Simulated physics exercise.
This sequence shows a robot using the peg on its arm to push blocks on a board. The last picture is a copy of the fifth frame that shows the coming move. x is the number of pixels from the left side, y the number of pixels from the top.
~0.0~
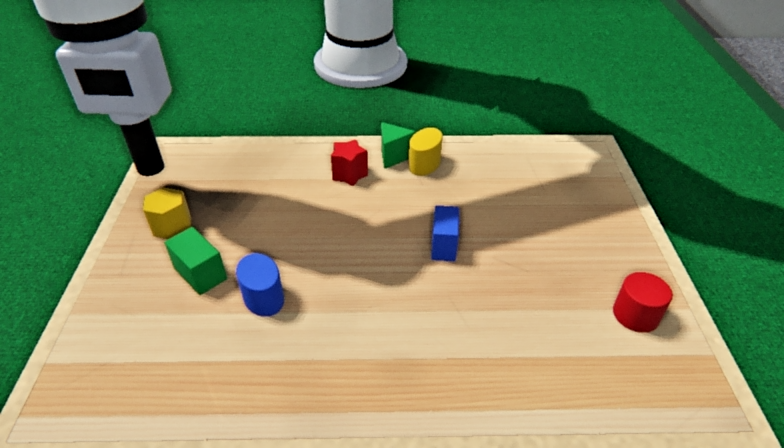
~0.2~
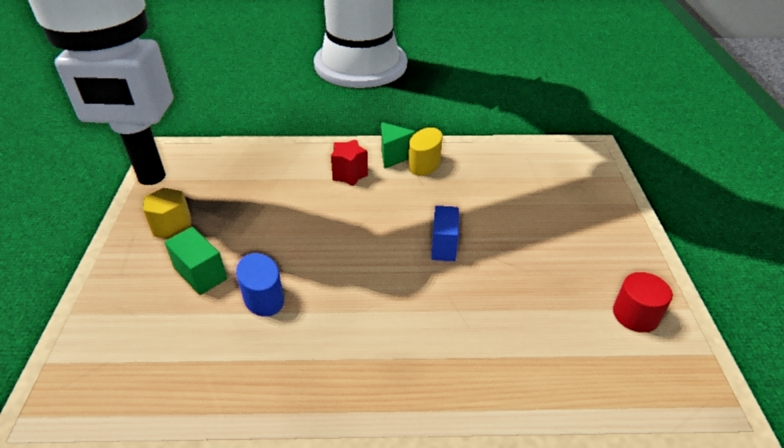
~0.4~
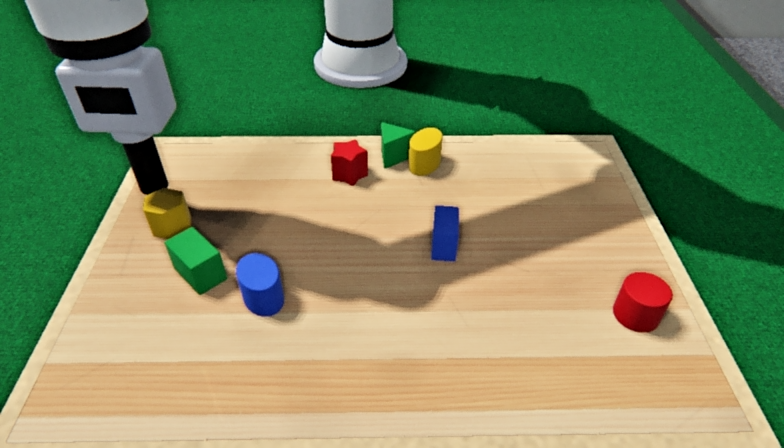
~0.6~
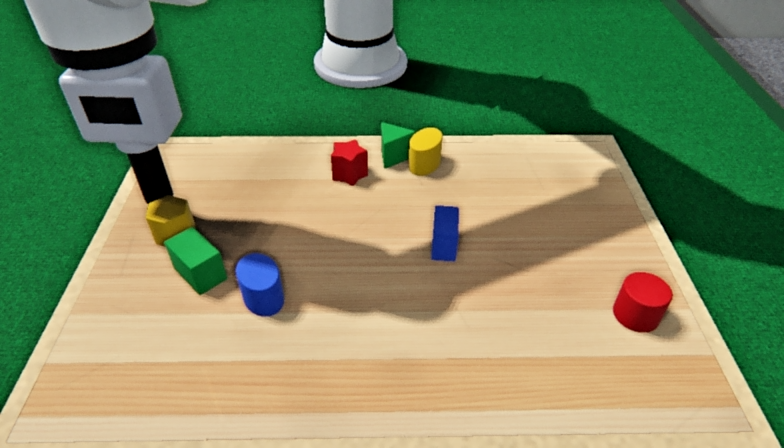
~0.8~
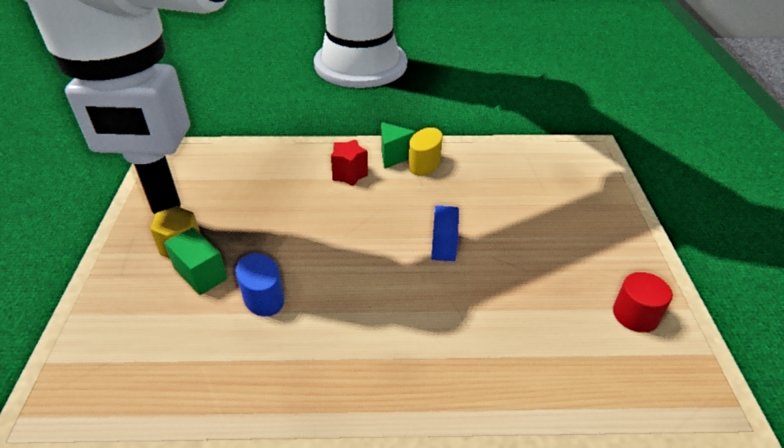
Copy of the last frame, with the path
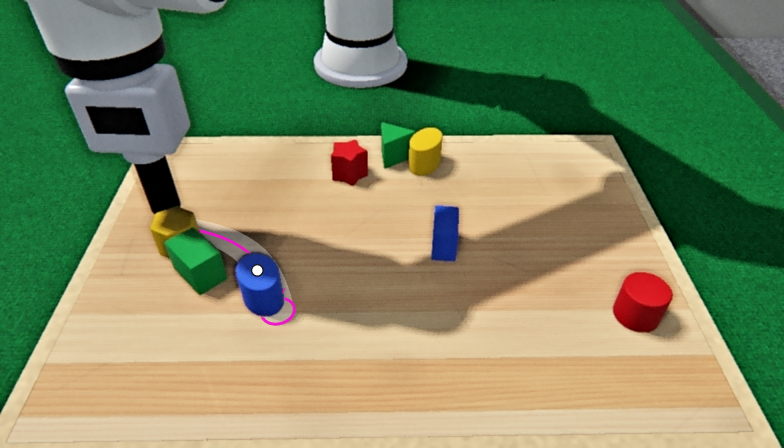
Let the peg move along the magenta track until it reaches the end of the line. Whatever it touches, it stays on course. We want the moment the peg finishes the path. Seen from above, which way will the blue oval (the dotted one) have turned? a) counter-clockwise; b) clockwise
Answer: A.
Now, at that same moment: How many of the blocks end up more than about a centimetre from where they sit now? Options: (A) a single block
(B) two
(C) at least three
Correct choice: C.
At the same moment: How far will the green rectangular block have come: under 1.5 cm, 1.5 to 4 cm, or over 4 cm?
The best fit is over 4 cm.
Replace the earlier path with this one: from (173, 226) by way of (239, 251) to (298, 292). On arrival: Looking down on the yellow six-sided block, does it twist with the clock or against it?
It goes round the way clock hands do.
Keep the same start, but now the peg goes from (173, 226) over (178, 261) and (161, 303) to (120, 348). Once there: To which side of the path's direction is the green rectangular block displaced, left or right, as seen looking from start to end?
With start-to-end as forward, it shifts left.
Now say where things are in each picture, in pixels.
Tip of the peg (151, 169), middles of tops, yellow six-sided block (163, 199), green rectangular block (191, 246), blue oval (257, 270), in the first frame.
Peg (152, 178), nothing pushed, in the second frame.
Peg (155, 187), nothing pushed, in the third frame.
Peg (159, 197), yellow six-sided block (166, 208), in the fourth frame.
Peg (166, 207), yellow six-sided block (172, 219), green rectangular block (191, 246), blue oval (257, 270), in the fifth frame.
The line goes from (173, 226) by way of (224, 238) and (261, 267) to (278, 311); the dot is on the blue oval.
On the path given first. One third of the way, peg (219, 220); yellow six-sided block (213, 235), turned 35° clockwise; green rectangular block (201, 270), turned 45° clockwise.
Two thirds of the way, peg (257, 248); yellow six-sided block (226, 260), turned 65° clockwise; green rectangular block (190, 293), turned 75° clockwise; blue oval (262, 283), turned 20° anticlockwise.
At the end, peg (274, 292); yellow six-sided block (226, 268), turned 100° clockwise; green rectangular block (179, 299), turned 75° clockwise; blue oval (265, 316), turned 30° anticlockwise.
